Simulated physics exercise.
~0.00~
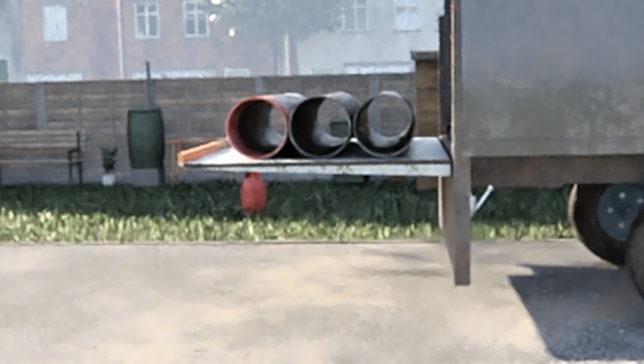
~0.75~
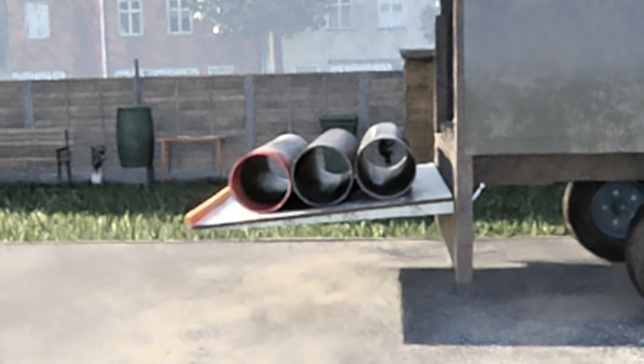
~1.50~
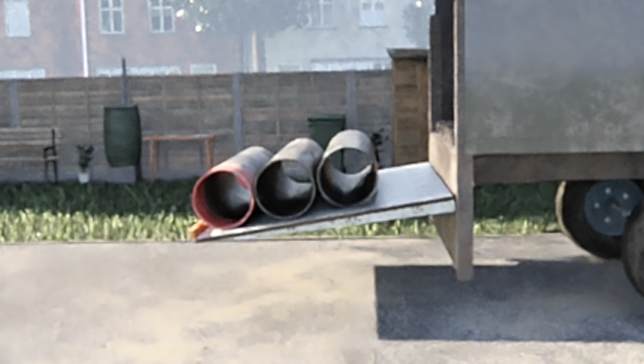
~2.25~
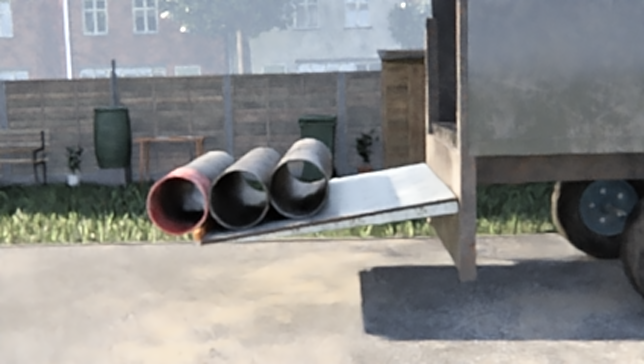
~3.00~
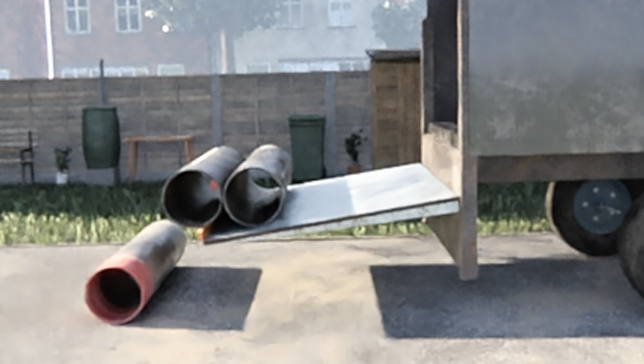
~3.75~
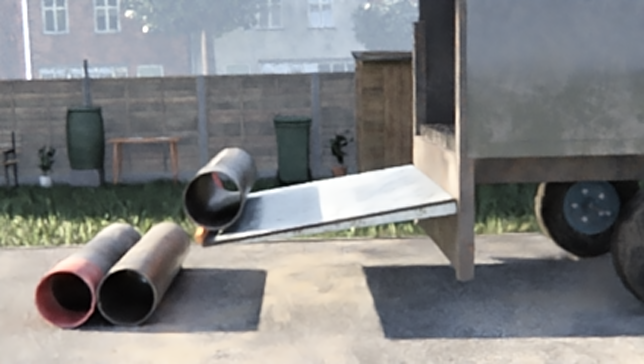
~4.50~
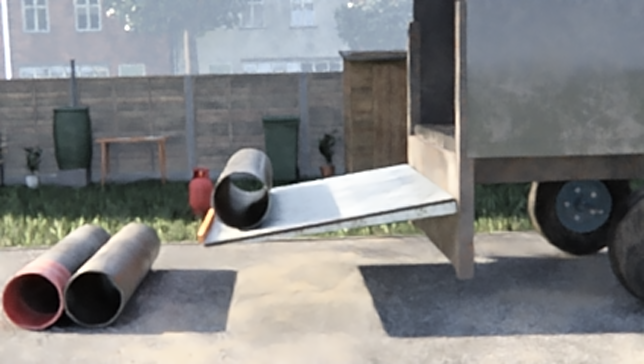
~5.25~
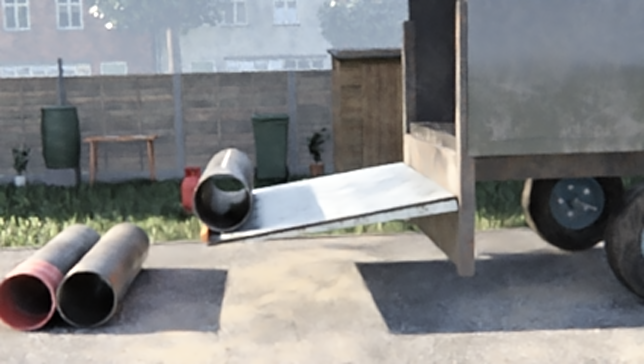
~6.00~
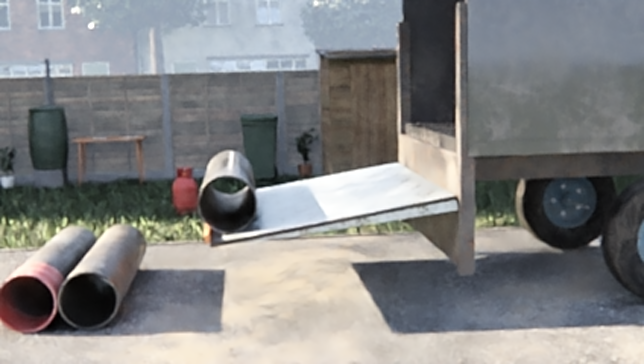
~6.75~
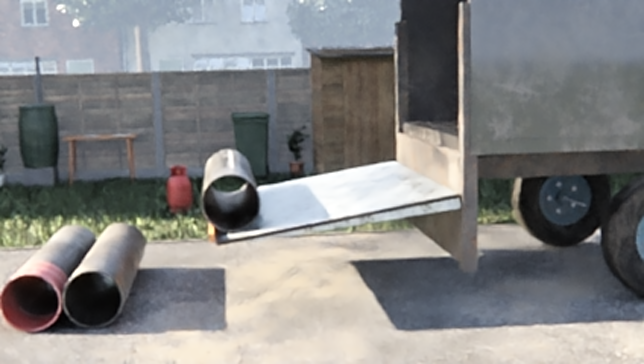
Three hollow pipes, one of them red at the end, rolled left down a lowered, tilting ramp at the back of a truck, and the red one and then a dark one dropped to the ground, ending side by side while the third stayed at the ramp's edge.
